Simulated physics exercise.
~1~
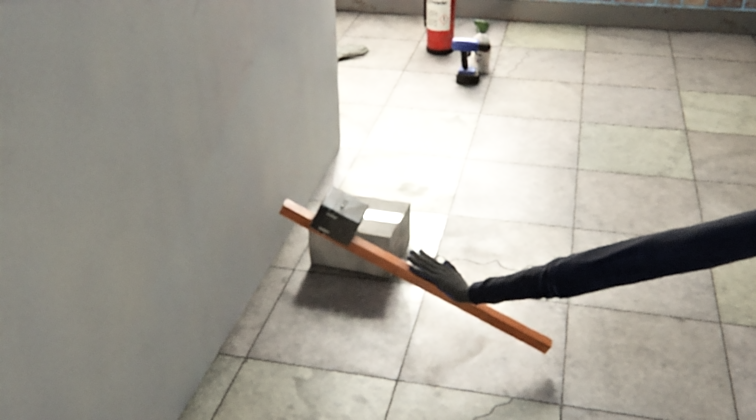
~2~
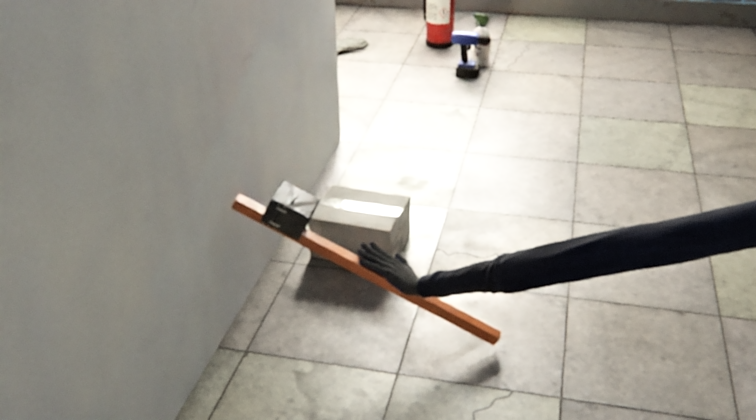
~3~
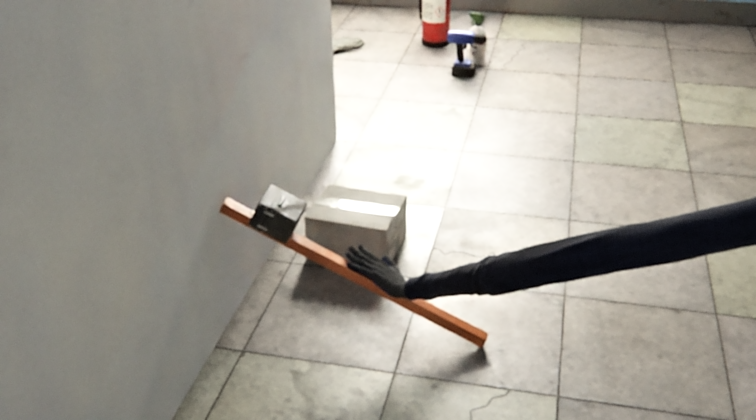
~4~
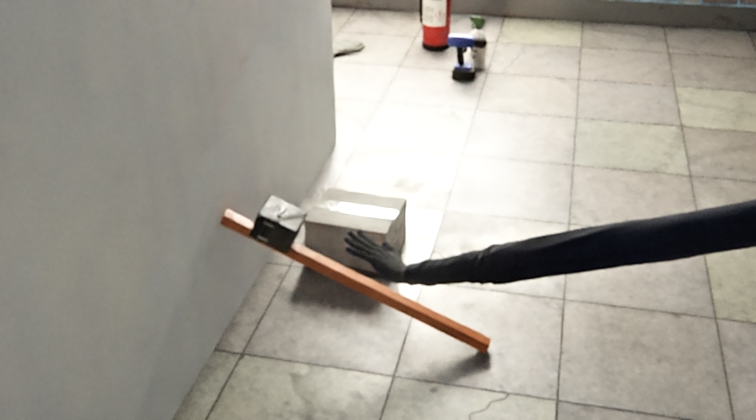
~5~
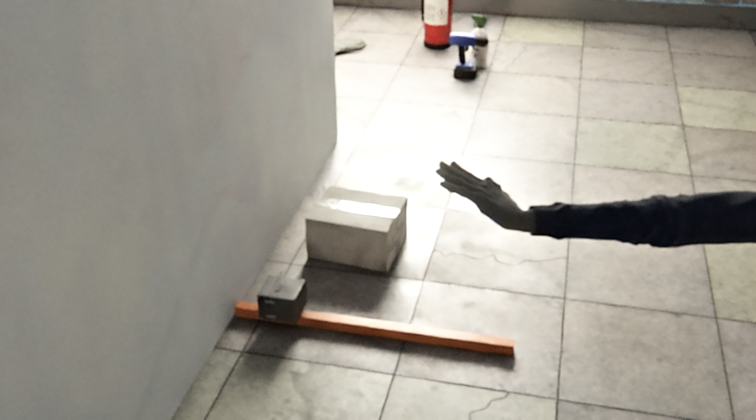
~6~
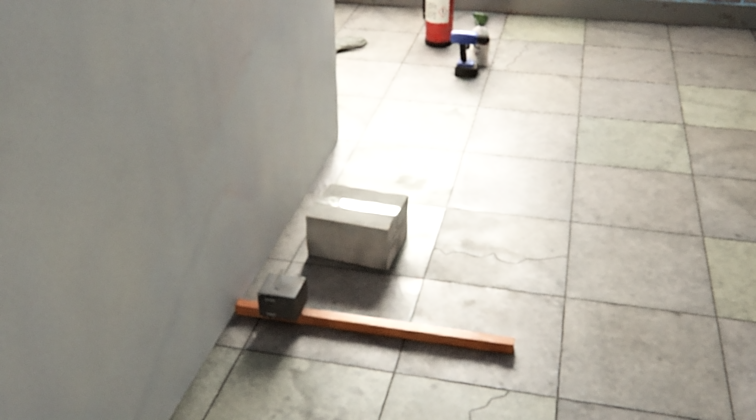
Gloved hand pushing a tilted orange pole left to a bare wall, then letting go as it slides down flat onto tiles.
